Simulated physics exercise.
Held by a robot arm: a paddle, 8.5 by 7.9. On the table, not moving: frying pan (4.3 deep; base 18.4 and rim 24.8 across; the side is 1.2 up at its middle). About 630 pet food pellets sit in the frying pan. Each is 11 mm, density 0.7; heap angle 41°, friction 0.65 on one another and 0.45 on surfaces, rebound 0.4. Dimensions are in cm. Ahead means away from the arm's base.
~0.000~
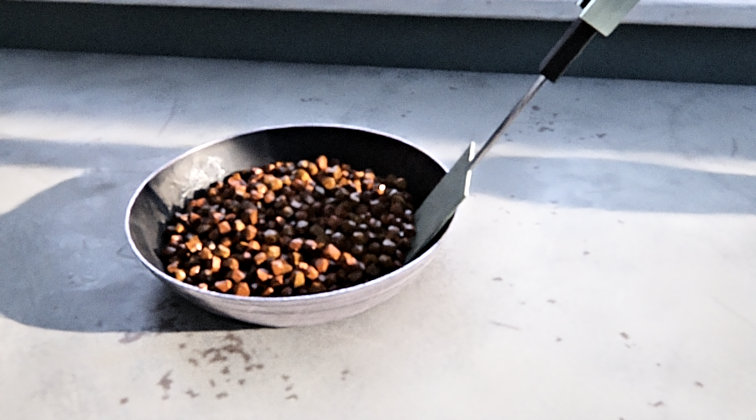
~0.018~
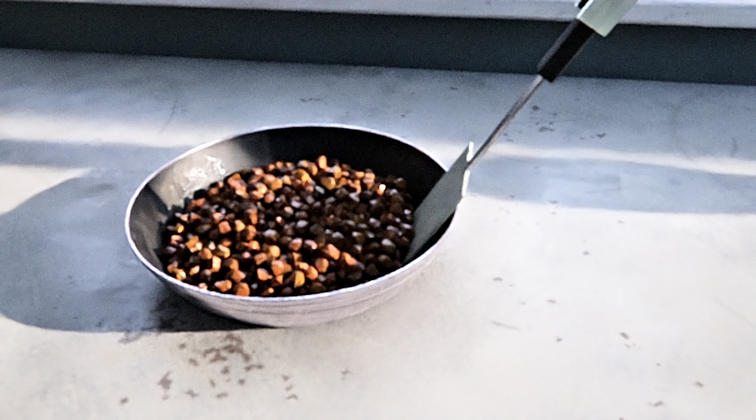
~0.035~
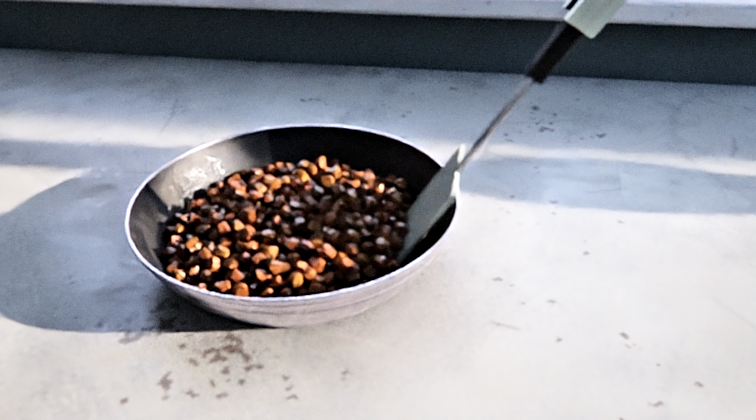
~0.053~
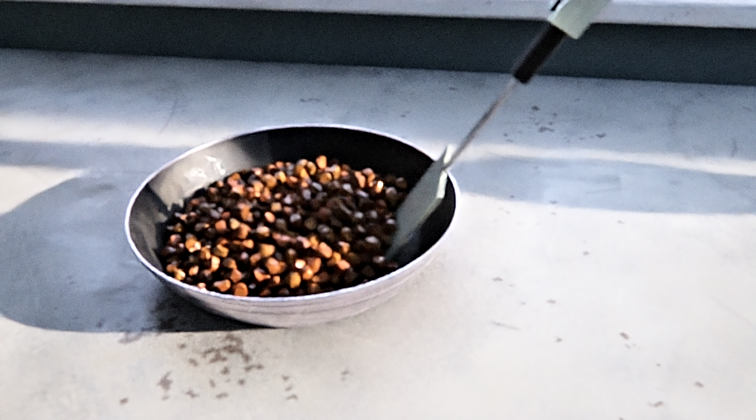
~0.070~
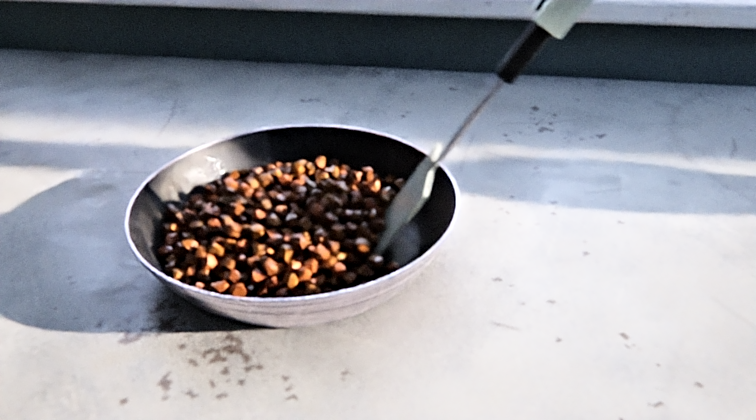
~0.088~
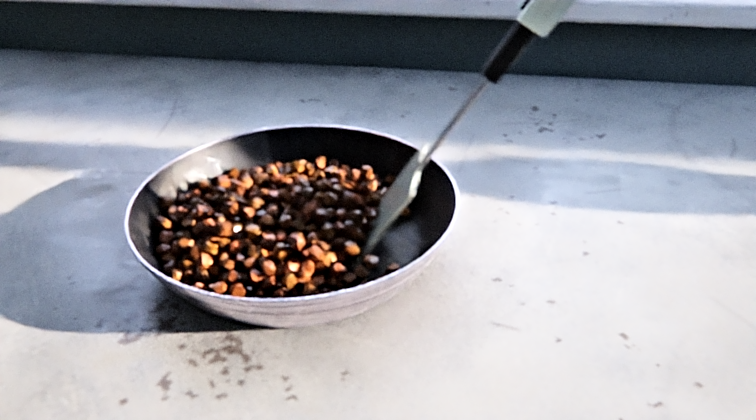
A dark frying pan with a pale outer side, heaped with glossy orange and brown pellets, sits on a sunlit light-grey tabletop, seen from above at an angle. A flat grey paddle with a black and pale-green handle slants in from the upper right. The paddle slides left inside the pan, pushing pellets and baring dark surface behind it, while the pan and camera stay still.
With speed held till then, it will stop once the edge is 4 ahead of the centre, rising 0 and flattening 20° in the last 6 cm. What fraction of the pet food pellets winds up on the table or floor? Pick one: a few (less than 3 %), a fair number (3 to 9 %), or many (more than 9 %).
A few, less than 3 %.
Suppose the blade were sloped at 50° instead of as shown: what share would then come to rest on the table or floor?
Estimate: Approx. 0 %.
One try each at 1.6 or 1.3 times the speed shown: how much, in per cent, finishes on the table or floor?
Some 0 and 0 per cent.
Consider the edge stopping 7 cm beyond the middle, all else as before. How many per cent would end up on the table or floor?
That would be something like 10 in a hundred.
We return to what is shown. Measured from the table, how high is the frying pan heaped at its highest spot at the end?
Near 6.0 centimetres high.
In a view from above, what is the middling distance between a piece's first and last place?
Roughly 4 cm.
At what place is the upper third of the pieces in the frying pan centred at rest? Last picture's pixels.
Centre: Roughly (203, 198).
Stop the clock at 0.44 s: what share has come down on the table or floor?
Share at that moment: About 2 %.
After 0.15 s, sloping 57°, highest piece 5 above the table; 628 in the frying pan.
After 0.21 s, sloping 47°, highest piece 6 above the table; 627 in the frying pan, 1 on the blade or in flight.
After 0.44 s, sloping 38°, highest piece 6 above the table; 619 in the frying pan, 9 on the table or floor.
After 1.49 s, sloping 38°, highest piece 6 above the table; 619 in the frying pan, 9 on the table or floor.
In the end, 619 in the frying pan, 9 on the table or floor. That is 1 % on the table or floor.
